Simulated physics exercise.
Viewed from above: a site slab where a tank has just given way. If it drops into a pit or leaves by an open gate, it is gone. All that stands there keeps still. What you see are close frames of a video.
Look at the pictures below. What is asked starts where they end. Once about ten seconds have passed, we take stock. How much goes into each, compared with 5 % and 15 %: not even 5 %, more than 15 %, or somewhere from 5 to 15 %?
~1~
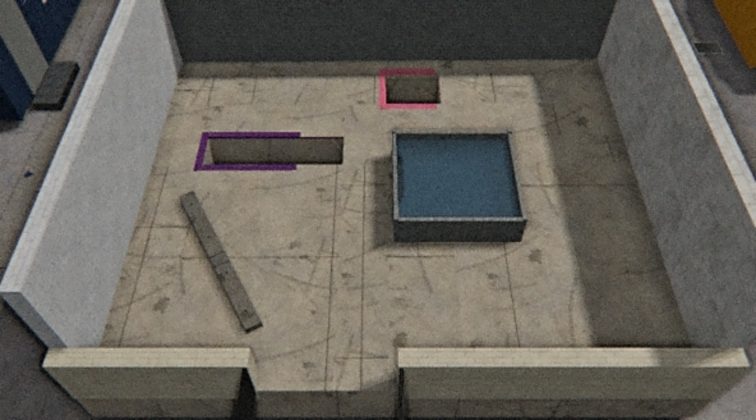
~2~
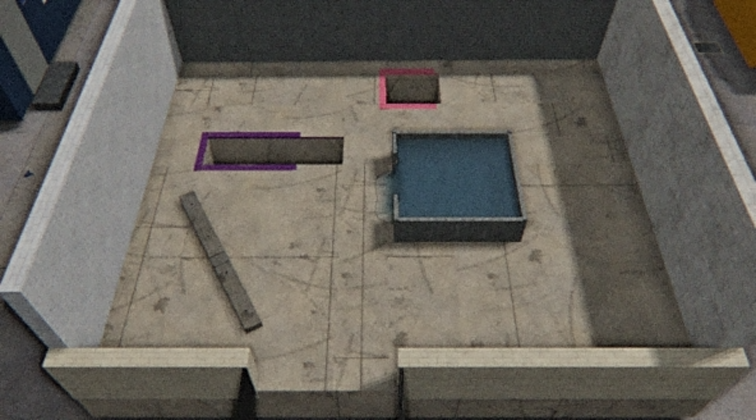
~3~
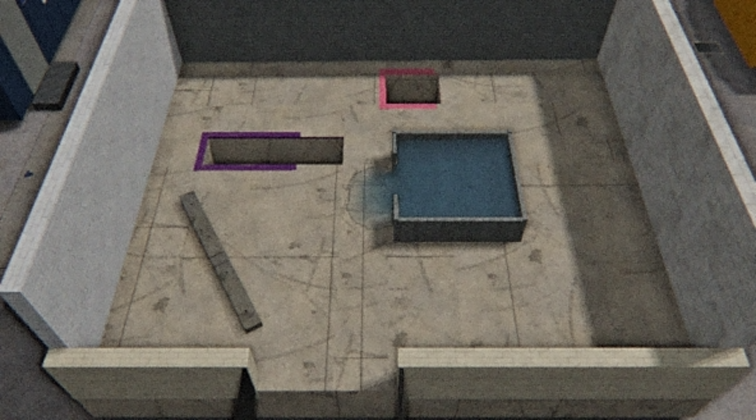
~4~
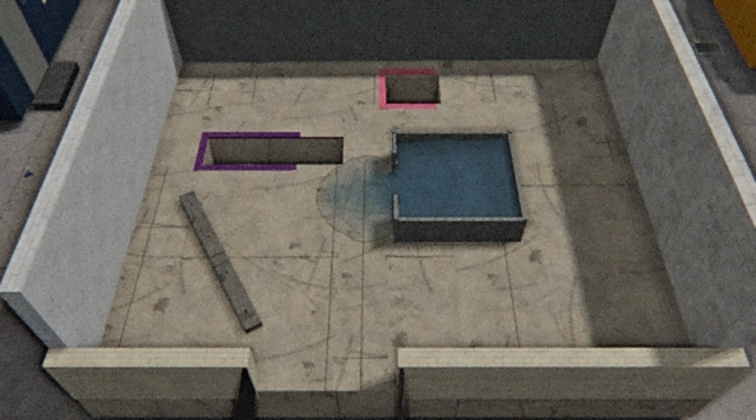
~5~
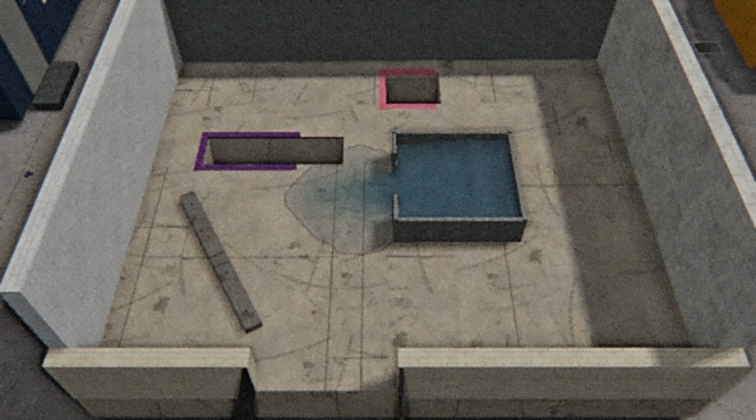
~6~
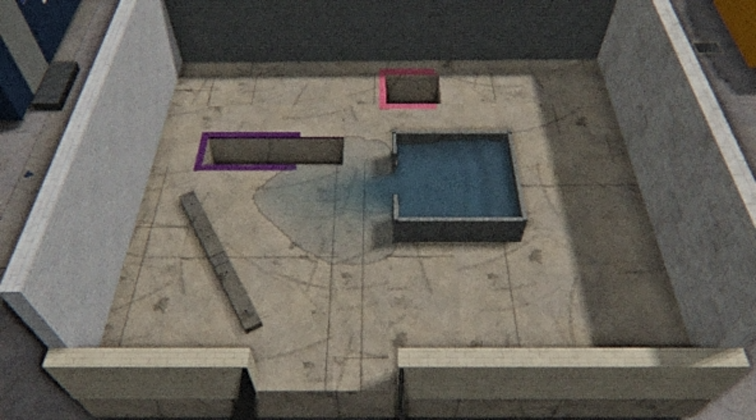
The gate lands in the middle band - five to fifteen per cent, the purple pit lands in the top band - past fifteen per cent, the pink pit lands in the bottom band - below five per cent.
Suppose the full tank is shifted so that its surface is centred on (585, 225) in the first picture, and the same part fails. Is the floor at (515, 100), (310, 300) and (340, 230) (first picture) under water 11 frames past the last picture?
Unflooded - soaked - soaked.
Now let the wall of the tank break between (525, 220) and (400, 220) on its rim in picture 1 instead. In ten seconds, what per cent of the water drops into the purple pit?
Per cent: Purple 4.
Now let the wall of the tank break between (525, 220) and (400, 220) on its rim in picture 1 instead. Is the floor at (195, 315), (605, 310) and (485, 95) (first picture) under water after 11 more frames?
One after the other: No water, wet, not flooded.
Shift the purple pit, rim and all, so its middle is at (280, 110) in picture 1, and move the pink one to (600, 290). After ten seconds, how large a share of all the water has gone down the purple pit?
Out of a hundred parts, 25 go to purple.
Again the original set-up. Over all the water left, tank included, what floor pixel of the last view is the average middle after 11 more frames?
The water centres close to (391, 201).
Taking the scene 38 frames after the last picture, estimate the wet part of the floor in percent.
Roughly 35 per cent.
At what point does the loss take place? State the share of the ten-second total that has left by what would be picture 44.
My guess would be around 65 percent.
A moment on, water covers 15 % of the floor; the gate 0 %, the purple pit 4 %, the pink pit 0 %.
Next, water covers 15 % of the floor; the gate 0 %, the purple pit 9 %, the pink pit 0 %.
Then, water covers 25 % of the floor; the gate 0 %, the purple pit 16 %, the pink pit 0 %.
Later, water covers 35 % of the floor; the gate 4 %, the purple pit 28 %, the pink pit 0 %.
In the end, water covers 40 % of the floor; the gate 7 %, the purple pit 39 %, the pink pit 1 %.
